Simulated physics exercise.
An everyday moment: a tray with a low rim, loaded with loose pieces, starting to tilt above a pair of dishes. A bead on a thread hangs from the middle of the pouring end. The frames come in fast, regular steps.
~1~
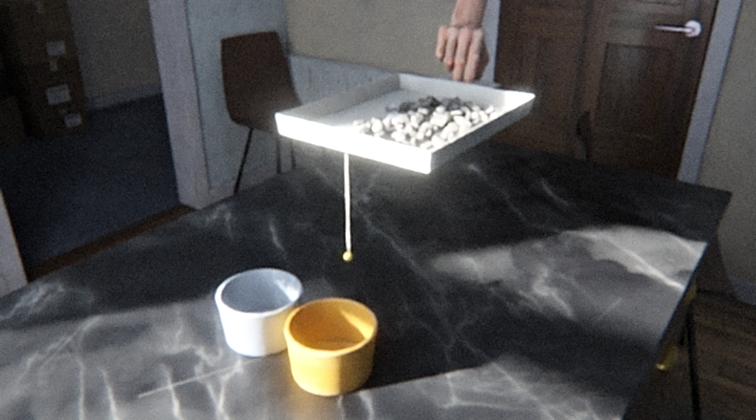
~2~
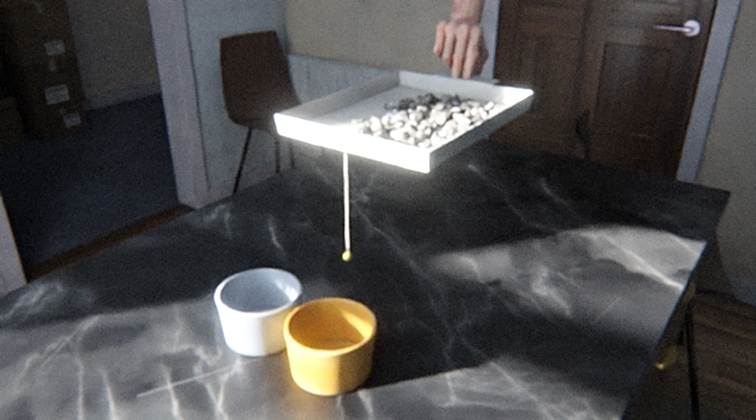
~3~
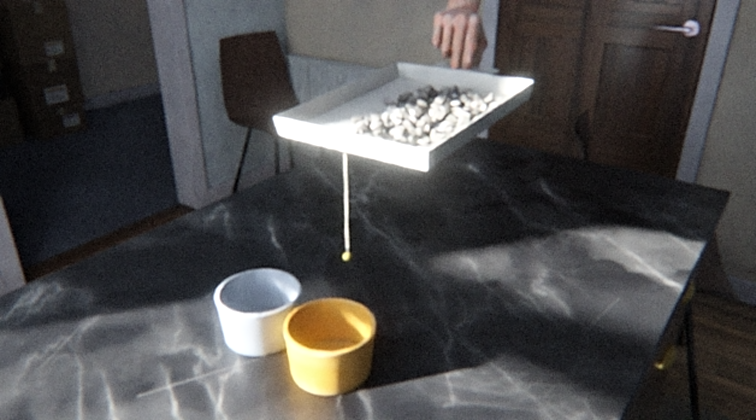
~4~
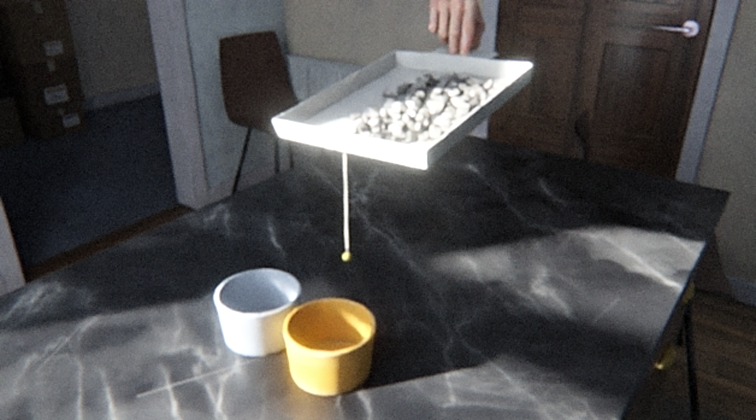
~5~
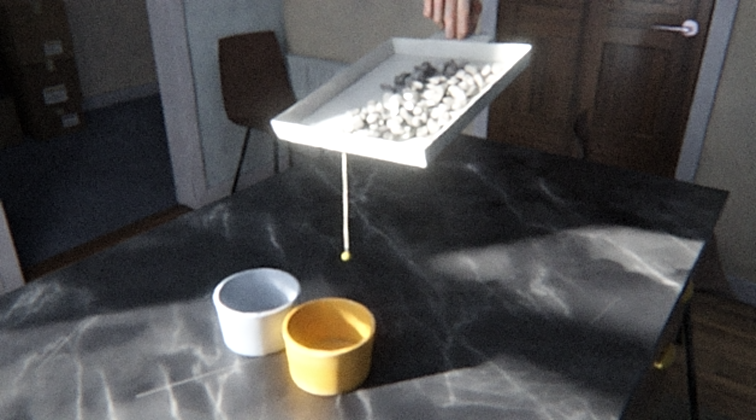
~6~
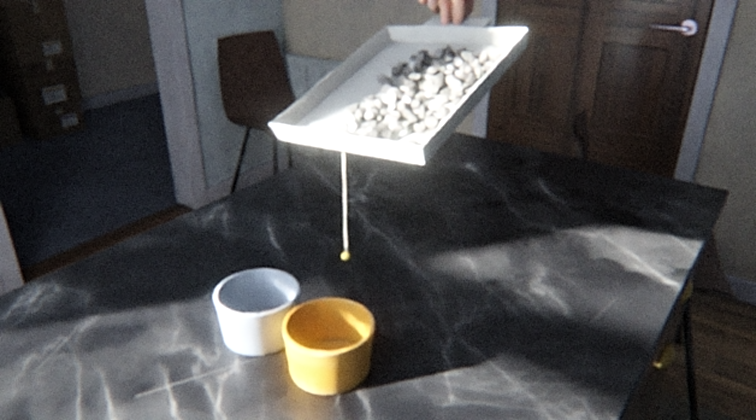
A hand raises the far end of a white tray of gravel above two bowls.
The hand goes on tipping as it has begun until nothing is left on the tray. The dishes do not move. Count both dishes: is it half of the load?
The two hold under half of the load.
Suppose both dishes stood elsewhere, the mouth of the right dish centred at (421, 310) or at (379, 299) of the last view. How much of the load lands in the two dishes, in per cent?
First some 10, then 40 per cent.
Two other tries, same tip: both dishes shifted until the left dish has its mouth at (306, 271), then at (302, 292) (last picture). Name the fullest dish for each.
At the first place left, at the second the left dish.
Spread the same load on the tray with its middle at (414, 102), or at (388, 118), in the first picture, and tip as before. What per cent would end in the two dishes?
About 20 and 30 per cent.
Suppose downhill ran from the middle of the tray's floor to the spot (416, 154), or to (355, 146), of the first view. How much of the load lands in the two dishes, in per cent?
Roughly 0 per cent, and 40 per cent.
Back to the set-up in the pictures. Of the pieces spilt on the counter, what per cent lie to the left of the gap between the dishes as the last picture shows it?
It comes to 50 per cent or so.
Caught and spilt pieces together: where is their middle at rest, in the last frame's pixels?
Around (285, 321).
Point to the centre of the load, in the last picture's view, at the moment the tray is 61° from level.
Roughly at (341, 118).
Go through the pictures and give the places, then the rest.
The first frame shows corners of the pouring end at (280, 114) and (429, 151), level; middle of the load at (422, 119), bits of gravel; left dish at (232, 328); right dish at (303, 365); bead on its thread at (349, 257).
The second frame shows corners of the pouring end at (279, 115) and (428, 150), level; middle of the load at (421, 117).
The third frame shows corners of the pouring end at (277, 116) and (427, 149), tipped barely, lowest at the left corner; middle of the load at (420, 112).
The fourth frame shows corners of the pouring end at (276, 119) and (425, 148), tipped a little, lowest at the left corner; middle of the load at (419, 104).
The fifth frame shows corners of the pouring end at (274, 121) and (422, 146), tipped a little, lowest at the left corner; middle of the load at (417, 96).
The sixth frame shows corners of the pouring end at (273, 123) and (420, 145), tipped clearly, lowest at the left corner; middle of the load at (414, 88); left dish at (229, 327); right dish at (300, 365).
Soon, tray tipped steeply; all on the tray.
A while on, tray tipped right over; about half on the tray; a small part in the right dish; a small part in the left dish; a small part outside both; a small part in the air.
Towards the end, tray tipped past a quarter turn; about a quarter in the right dish; a small part in the left dish; about two thirds outside both.
Finally, tray tipped past a quarter turn; about a quarter in the right dish; a small part in the left dish; about two thirds outside both.
